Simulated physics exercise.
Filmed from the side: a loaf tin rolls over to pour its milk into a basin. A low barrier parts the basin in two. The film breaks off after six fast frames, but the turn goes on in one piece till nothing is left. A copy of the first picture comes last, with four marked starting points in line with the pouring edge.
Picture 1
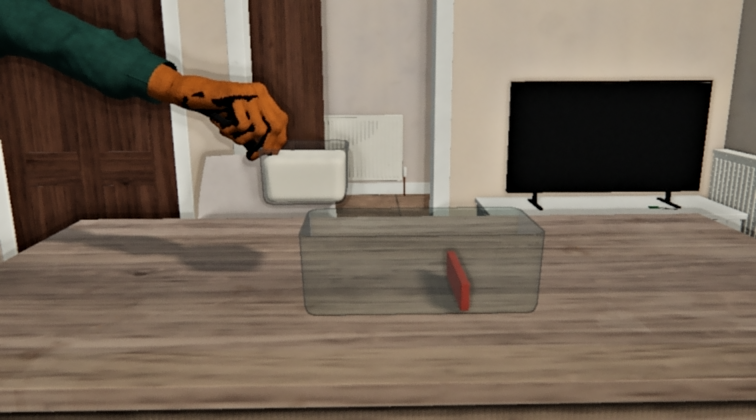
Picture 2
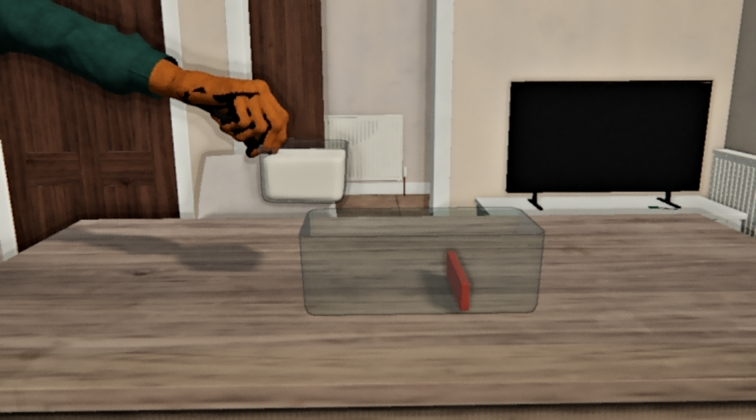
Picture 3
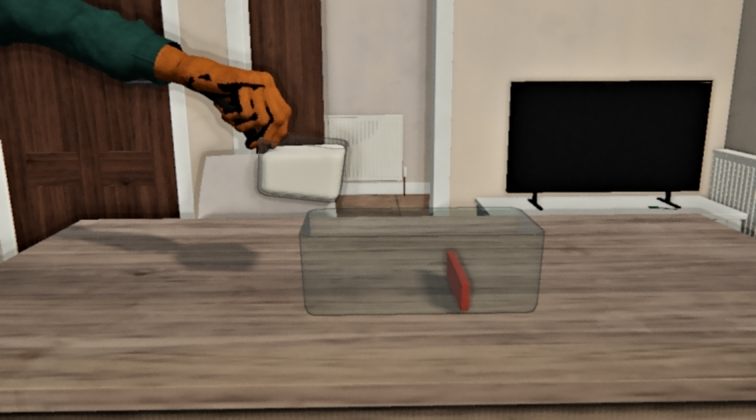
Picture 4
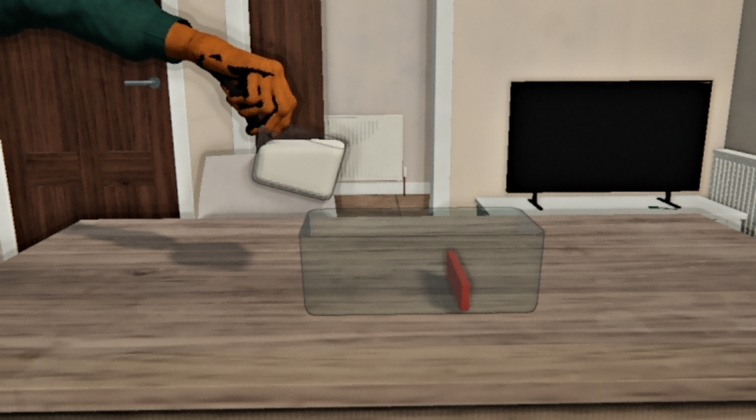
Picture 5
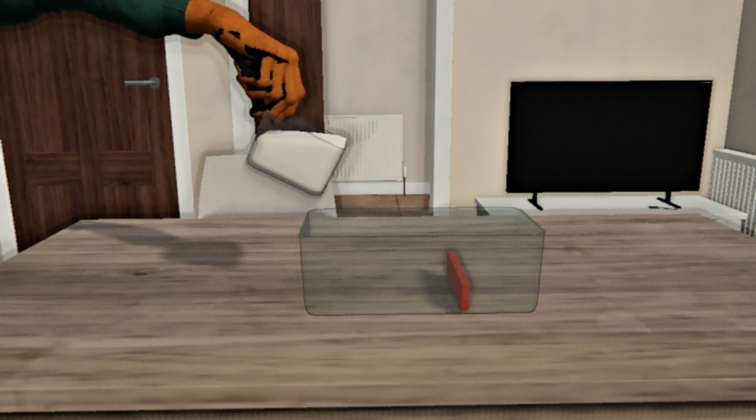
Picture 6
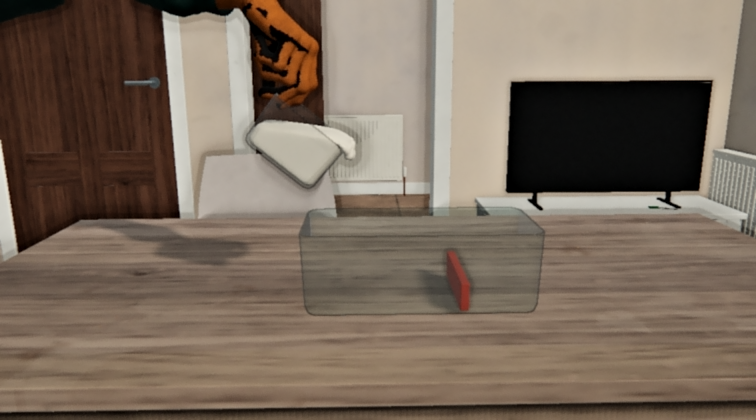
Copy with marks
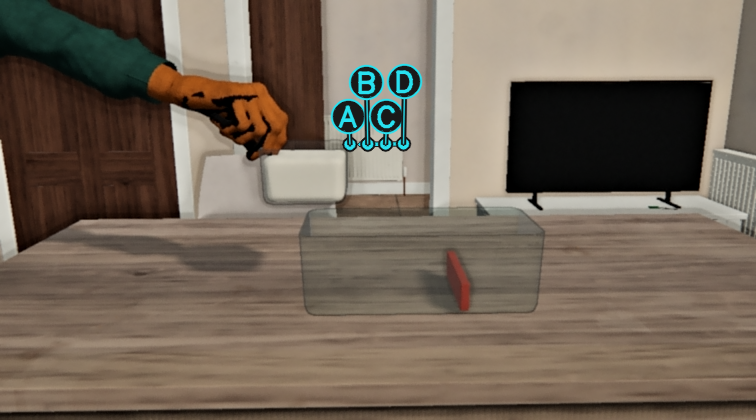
An orange hand tilts a container of milk rightward above a clear basin with a red barrier.
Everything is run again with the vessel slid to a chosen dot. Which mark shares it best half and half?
Go for C.
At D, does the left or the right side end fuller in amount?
The right one.
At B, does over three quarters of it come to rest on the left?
Yes.
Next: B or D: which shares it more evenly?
That would be D.
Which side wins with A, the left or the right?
The left one.
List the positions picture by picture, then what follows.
Upright, lip at (345, 144); basin from (305, 313) to (537, 310); top of the wall at (457, 266); nothing has left yet.
Upright, lip at (345, 144); nothing has left yet.
Tipped about 7°, lip at (345, 144); nothing has left yet.
Tipped about 16°, lip at (345, 144); nothing has left yet.
Tipped about 26°, lip at (345, 144); milk is over the lip, down to (345, 144).
Tipped about 39°, lip at (345, 144); milk is over the lip, down to (349, 157).
On the marked copy, A at (349, 144); B at (367, 144); C at (385, 144); D at (403, 143).
For dot A, about 91 % ends left of the wall and 8 % right of it.
For dot B, about 85 % ends left of the wall and 14 % right of it.
For dot C, about 50 % ends left of the wall and 48 % right of it.
For dot D, about 21 % ends left of the wall and 76 % right of it; 3 % is lost outside.
